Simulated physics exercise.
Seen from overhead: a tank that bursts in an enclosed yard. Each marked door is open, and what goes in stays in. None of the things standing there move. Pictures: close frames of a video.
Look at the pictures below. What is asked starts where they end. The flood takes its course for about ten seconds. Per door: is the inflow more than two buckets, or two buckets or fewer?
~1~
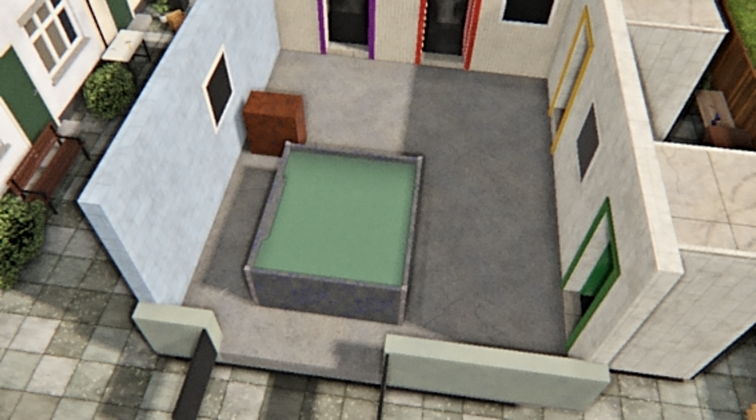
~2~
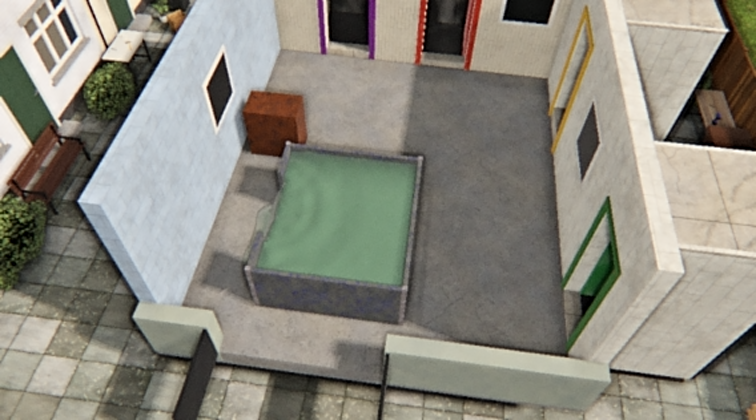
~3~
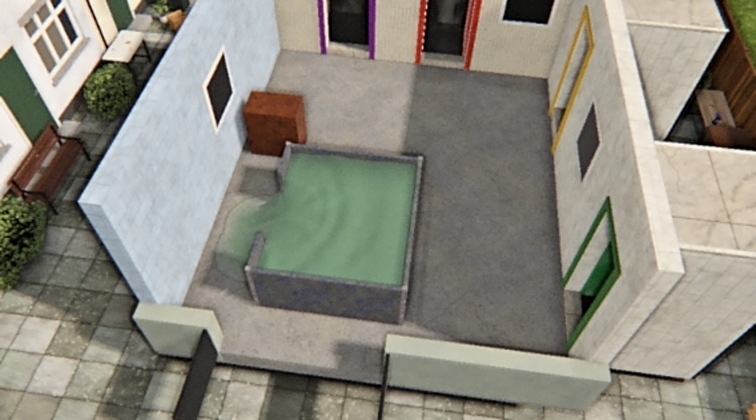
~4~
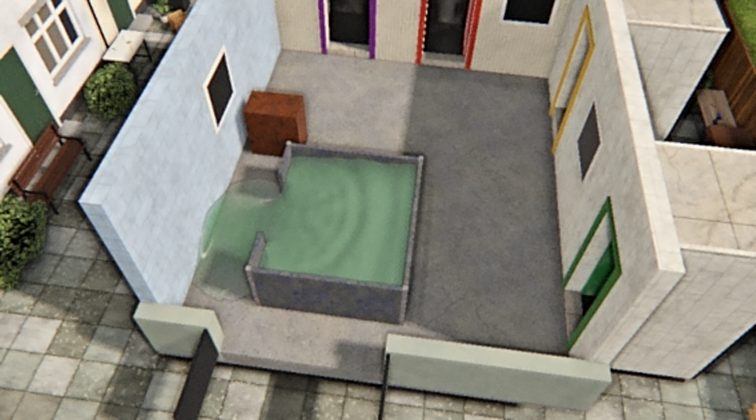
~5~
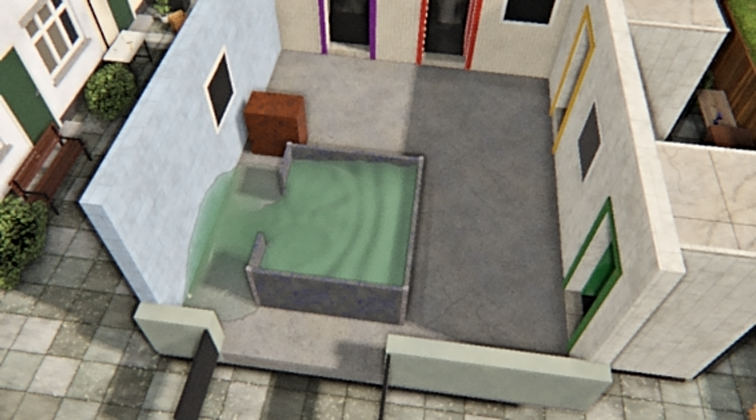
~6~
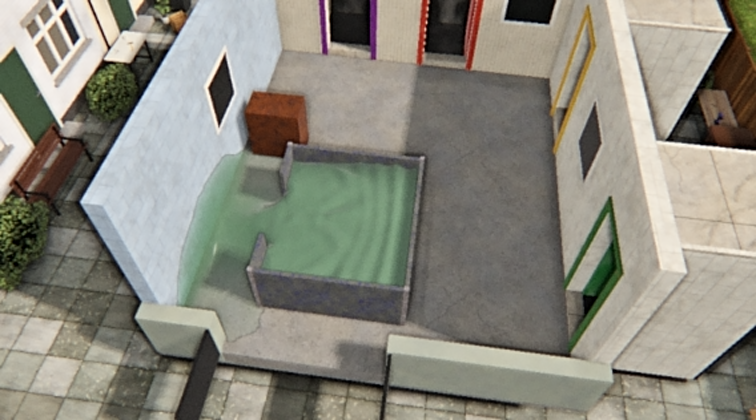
I expect the green door to see over two buckets; I expect the yellow door to see two buckets at most; I expect the purple door to see two buckets at most; I expect the red door to see two buckets at most.
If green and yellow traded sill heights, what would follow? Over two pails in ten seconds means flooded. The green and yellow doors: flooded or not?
The green door falls short, the yellow door goes past the mark.
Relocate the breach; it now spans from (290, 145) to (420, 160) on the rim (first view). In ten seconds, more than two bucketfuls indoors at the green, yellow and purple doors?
Green: Crosses the line; yellow: Falls short; purple: Crosses the line.
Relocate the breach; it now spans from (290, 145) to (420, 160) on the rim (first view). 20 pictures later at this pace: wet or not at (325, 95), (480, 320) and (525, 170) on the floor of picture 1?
Log: Point 1 inundated; point 2 unreached; point 3 inundated.
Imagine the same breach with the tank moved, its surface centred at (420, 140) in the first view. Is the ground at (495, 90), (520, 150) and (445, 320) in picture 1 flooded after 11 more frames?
First spot bare, second bare, third bare.
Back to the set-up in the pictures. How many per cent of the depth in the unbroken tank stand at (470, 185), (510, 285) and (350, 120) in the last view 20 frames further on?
Readings in sequence: 4, 0, 0 percent.
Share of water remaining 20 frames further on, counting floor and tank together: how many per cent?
Roughly 92 %.
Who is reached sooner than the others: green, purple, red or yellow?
It's the one in purple.
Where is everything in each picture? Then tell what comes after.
In the first picture, the open tank at (341, 213) is whole and still.
In the second picture, water pours out at (277, 228) and has run to a hidden place.
In the third picture, the front is at (244, 204), out from the gap at (277, 229).
In the fourth picture, water pours out at (278, 230) and has run to (194, 278).
In the fifth picture, water pours out at (278, 230) and has run to (237, 167).
In the sixth picture, the front is at (245, 150), out from the gap at (279, 230).
A moment on, water covers 20 % of the floor; the green door not reached, the yellow door not reached, the purple door not reached, the red door not reached.
Next, water covers 40 % of the floor; the green door not reached, the yellow door not reached, the purple door wet at the sill, nothing in, the red door not reached.
Then, water covers 70 % of the floor; the green door under two buckets in, the yellow door wet at the sill, nothing in, the purple door under two buckets in, the red door wet at the sill, nothing in.
Later, water covers 90 % of the floor; the green door far over two buckets in, the yellow door wet at the sill, nothing in, the purple door under two buckets in, the red door wet at the sill, nothing in.
In the end, water covers 95 % of the floor; the green door far over two buckets in, the yellow door wet at the sill, nothing in, the purple door under two buckets in, the red door wet at the sill, nothing in.
